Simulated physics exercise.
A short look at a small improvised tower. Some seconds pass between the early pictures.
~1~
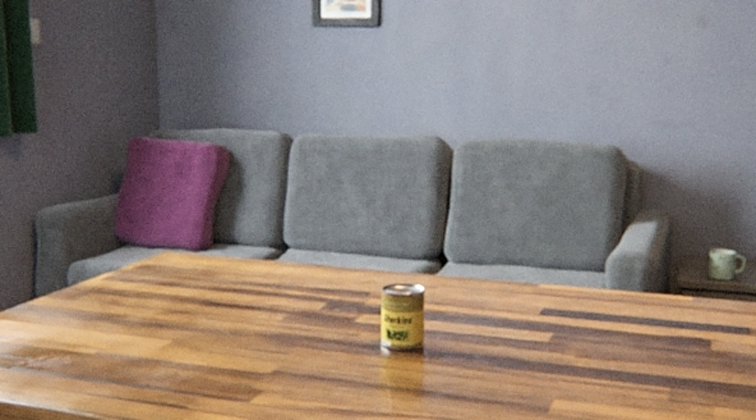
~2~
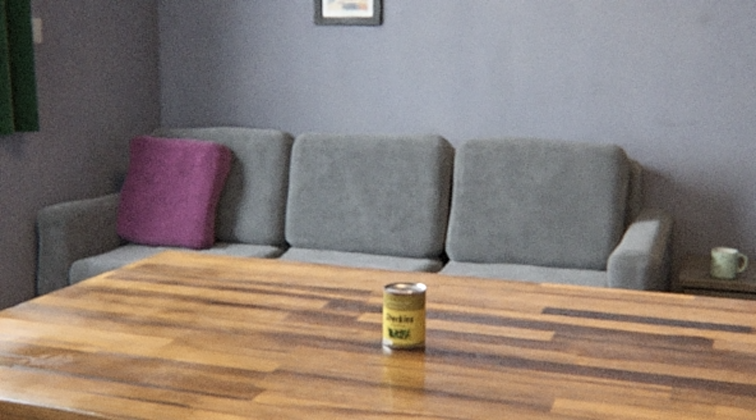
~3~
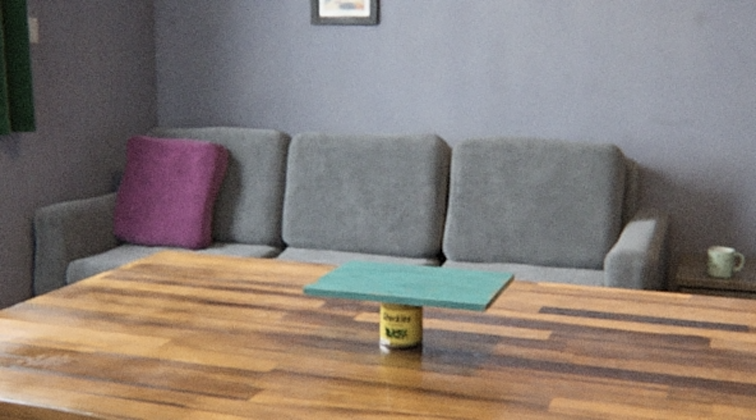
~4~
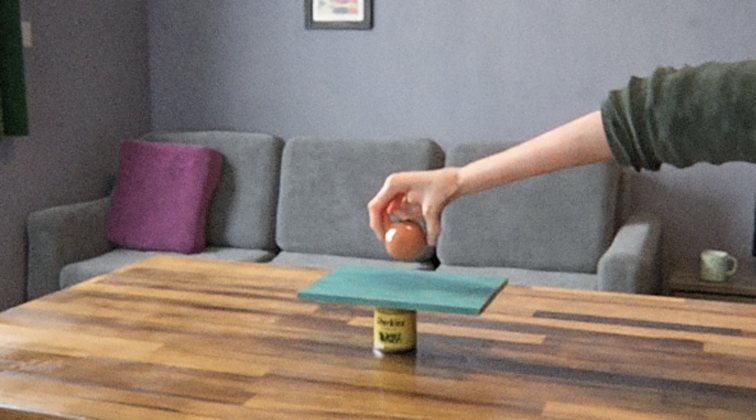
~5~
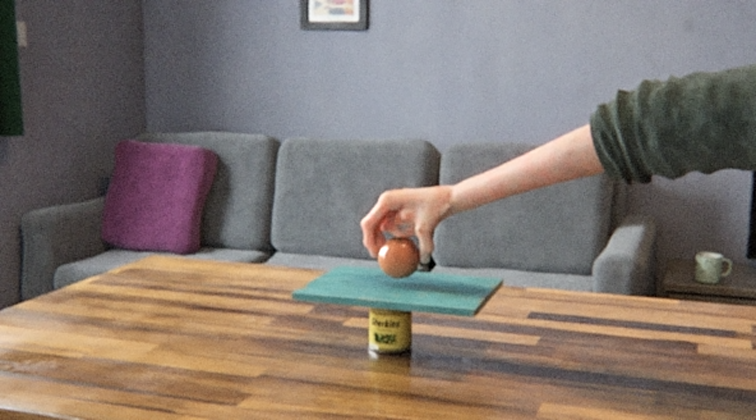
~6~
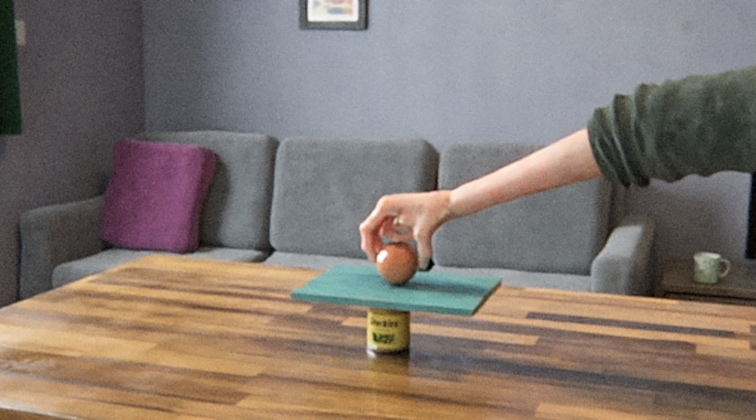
Hand lowering a round orange tomato onto a green board resting on a yellow tin, on a striped wooden table.
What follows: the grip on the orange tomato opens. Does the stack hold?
In the end the stack stays up.
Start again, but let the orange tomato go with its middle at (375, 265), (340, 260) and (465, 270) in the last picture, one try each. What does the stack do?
In the first case it stays up; in the second case it stays up; in the third case it gives way.
Then, 0.20 s later than the last frame, all is still.
Then, 0.40 s later than the last frame, orange tomato resting near (398, 263).
When it is over, all 3 as before. End places, in pixels of the last picture, orange tomato near (398, 263). The stack keeps its balance.
